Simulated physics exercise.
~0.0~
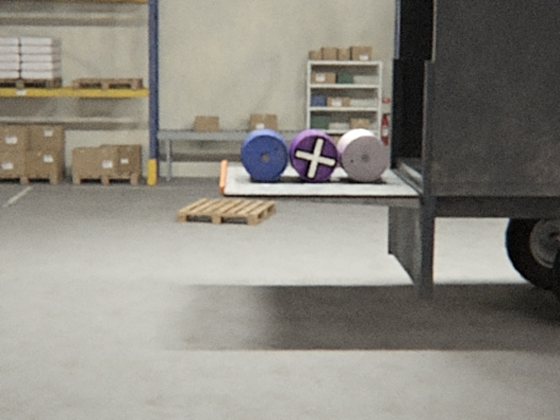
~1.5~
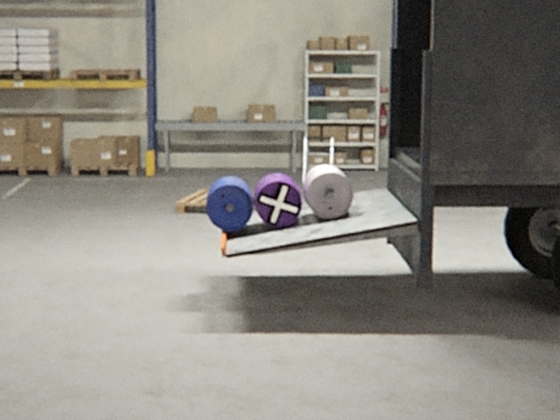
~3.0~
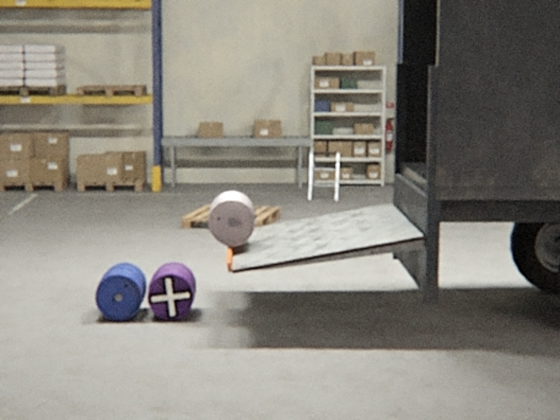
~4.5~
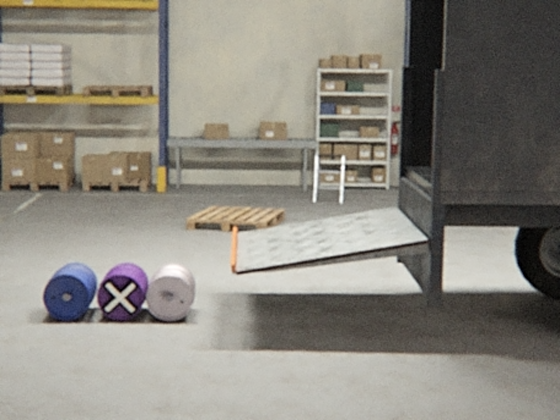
Warehouse floor beside a truck, its tail-lift tilting and blue, cross-marked purple and pale kegs rolling left off it, ending grounded together.
